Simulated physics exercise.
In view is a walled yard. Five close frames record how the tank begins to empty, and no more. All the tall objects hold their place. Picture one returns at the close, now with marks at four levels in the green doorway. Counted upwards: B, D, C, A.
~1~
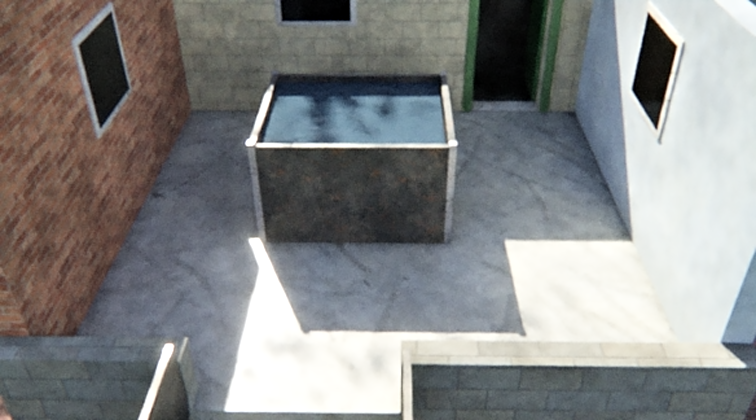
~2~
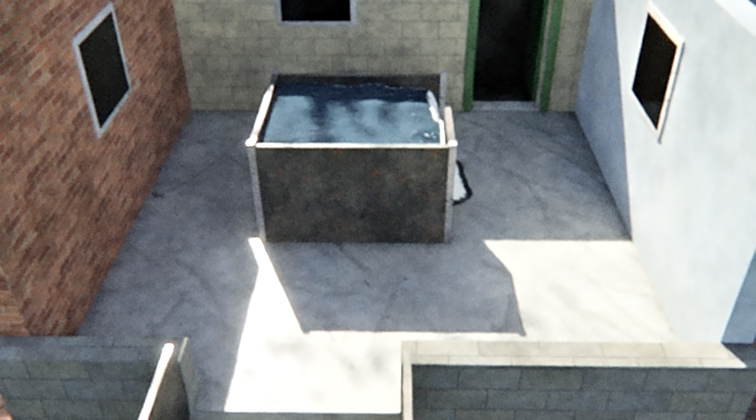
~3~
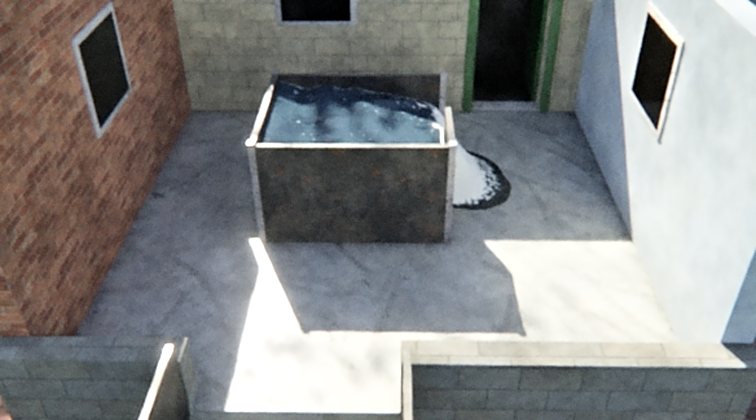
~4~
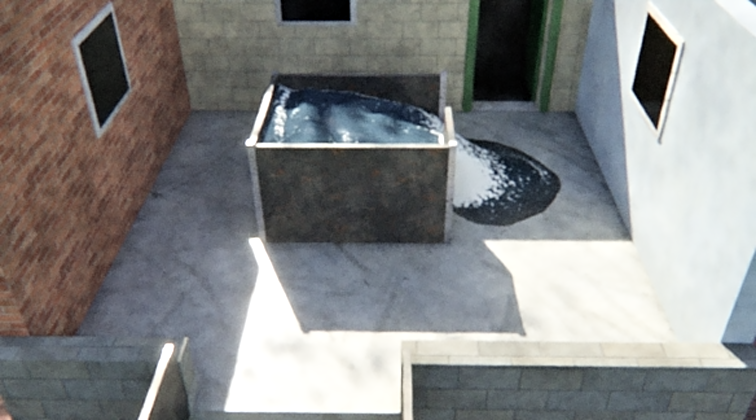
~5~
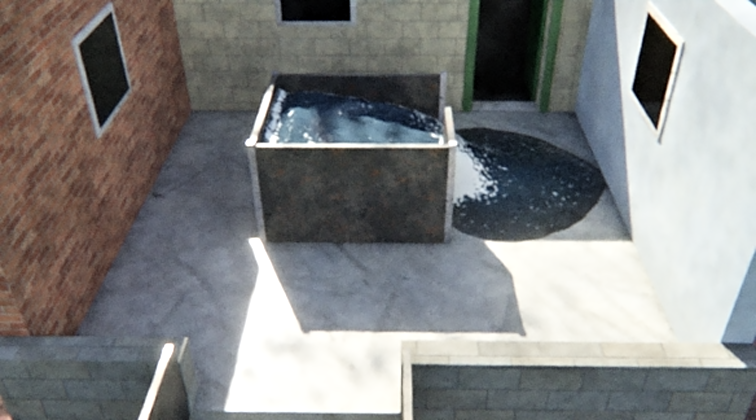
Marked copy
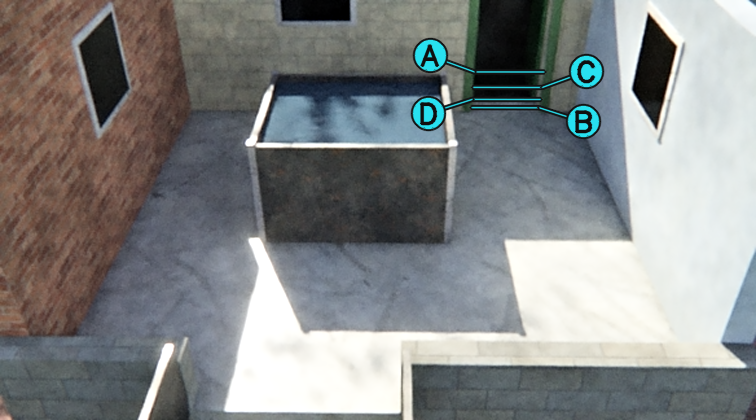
Water poured out of the right side of a dark, open-topped tank in a walled yard, foaming white as the level inside dropped, and a dark puddle spread rightward across the grey ground.
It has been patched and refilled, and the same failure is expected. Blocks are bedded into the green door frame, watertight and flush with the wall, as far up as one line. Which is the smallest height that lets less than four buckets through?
C.
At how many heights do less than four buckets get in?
Two of them.
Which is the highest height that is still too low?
Here it is height D.
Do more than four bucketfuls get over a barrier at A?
No, not at all.
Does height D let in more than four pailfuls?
Yes, it does.
On the marked copy, A at (509, 71); B at (505, 107); C at (507, 87); D at (506, 99); from the bottom up B, D, C, A.
Choosing A, nothing gets over.
Choosing B, dozens of bucketfuls pour in.
Choosing C, a bucket or two gets in.
Choosing D, some 15 bucketfuls get in.
